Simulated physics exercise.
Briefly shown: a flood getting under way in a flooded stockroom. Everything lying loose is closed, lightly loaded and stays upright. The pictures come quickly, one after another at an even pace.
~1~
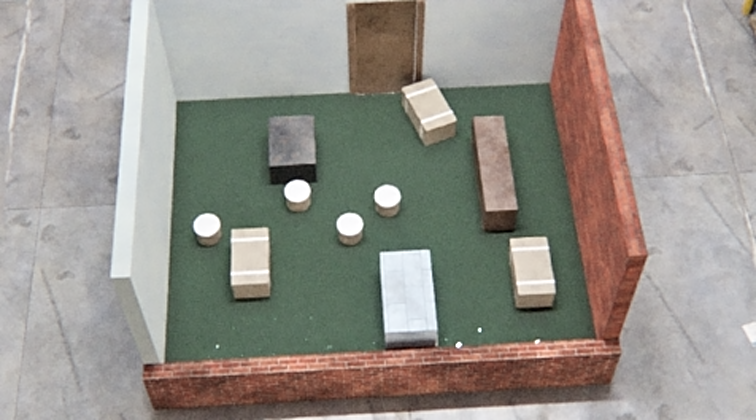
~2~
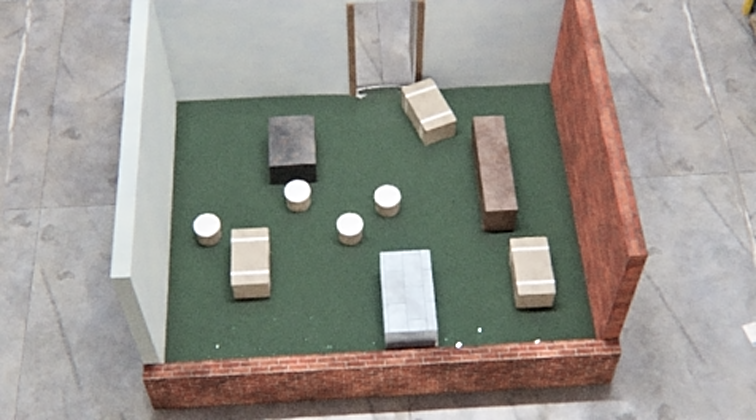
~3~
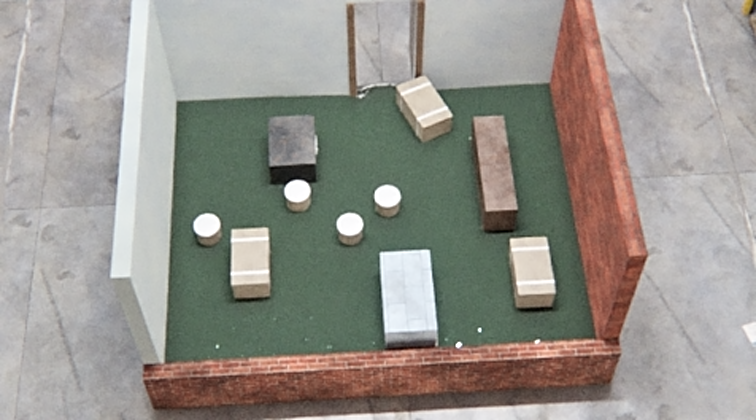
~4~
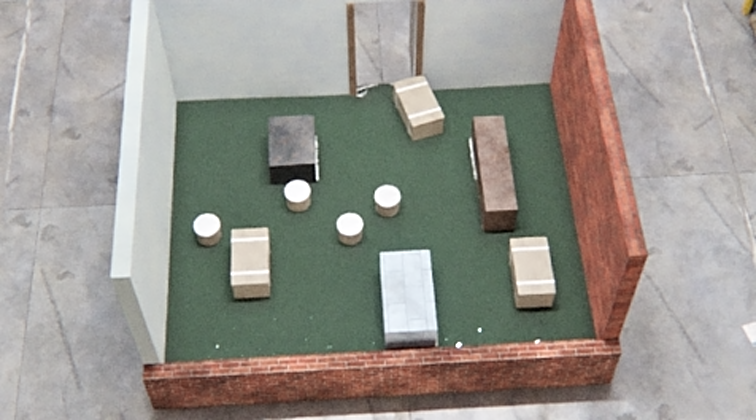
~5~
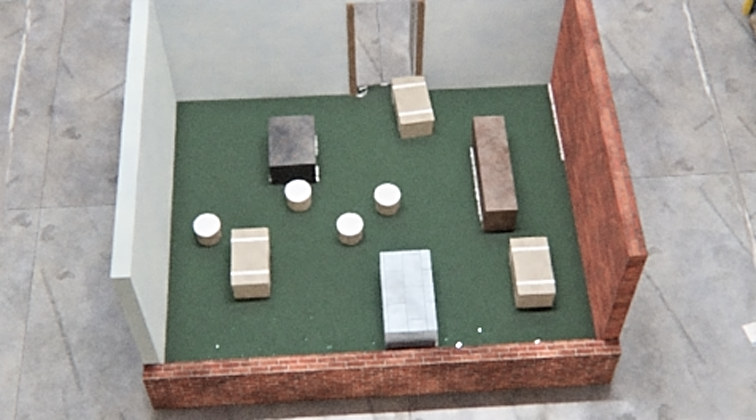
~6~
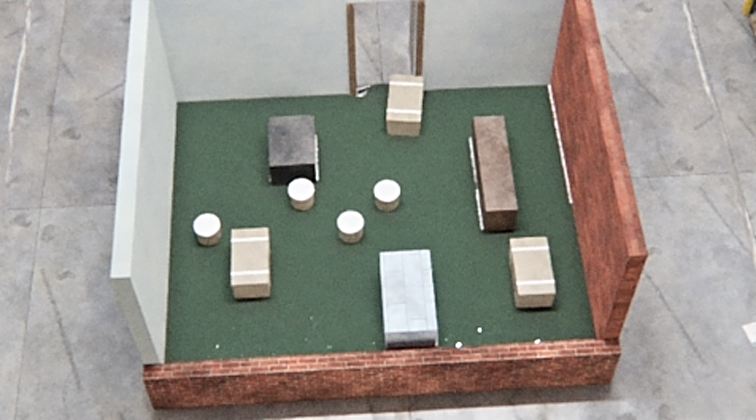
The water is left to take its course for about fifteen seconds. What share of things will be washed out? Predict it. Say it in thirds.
From what I can see, the part that leaves comes to short of one third.
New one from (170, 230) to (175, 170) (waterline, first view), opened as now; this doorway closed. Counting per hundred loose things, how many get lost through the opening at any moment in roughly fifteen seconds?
I reckon close to 60 per cent.
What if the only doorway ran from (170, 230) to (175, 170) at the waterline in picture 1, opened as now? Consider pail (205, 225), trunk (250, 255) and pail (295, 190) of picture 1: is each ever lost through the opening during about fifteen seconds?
Going through them in turn: Escaped; escaped; escaped.
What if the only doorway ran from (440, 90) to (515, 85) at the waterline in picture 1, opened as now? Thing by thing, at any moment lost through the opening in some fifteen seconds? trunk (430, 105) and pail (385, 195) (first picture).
Taking them in order, the first one gets swept away while the second one gets swept away.
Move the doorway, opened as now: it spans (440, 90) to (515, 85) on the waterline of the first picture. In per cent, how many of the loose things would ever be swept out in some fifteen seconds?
By my count it's 40 percent.
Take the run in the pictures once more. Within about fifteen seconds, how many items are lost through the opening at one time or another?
I make it 0 of them.
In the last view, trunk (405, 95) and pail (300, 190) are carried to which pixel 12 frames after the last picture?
Approximately (384, 82), and approximately (334, 187).
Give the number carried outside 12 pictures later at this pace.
The number comes out at 0.
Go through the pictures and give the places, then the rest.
A trunk at (429, 104), afloat; a pail at (387, 196) floats; 0 of 7 have shifted, in the first picture.
A trunk at (429, 104), afloat; a pail at (387, 196), afloat; 0 of 7 have shifted, in the second picture.
A trunk at (424, 101) floats, close to its start; a pail at (387, 196) floats; 1 of 7 have shifted, in the third picture.
A trunk at (418, 100) floats, close to its start; a pail at (388, 196) floats; 1 of 7 have shifted, in the fourth picture.
A trunk at (412, 99), afloat, close to its start; a pail at (387, 195), afloat, close to its start; 1 of 7 have shifted, in the fifth picture.
A trunk at (405, 97) floats, a stride from its start; a pail at (387, 191), afloat, close to its start; 3 of 7 have shifted, in the sixth picture.
A moment on, 0 of 7 are out; 7 afloat.
Next, 0 of 7 are out; 7 afloat.
Later, 0 of 7 are out; 7 afloat.
In the end, 0 of 7 are out; 7 afloat.
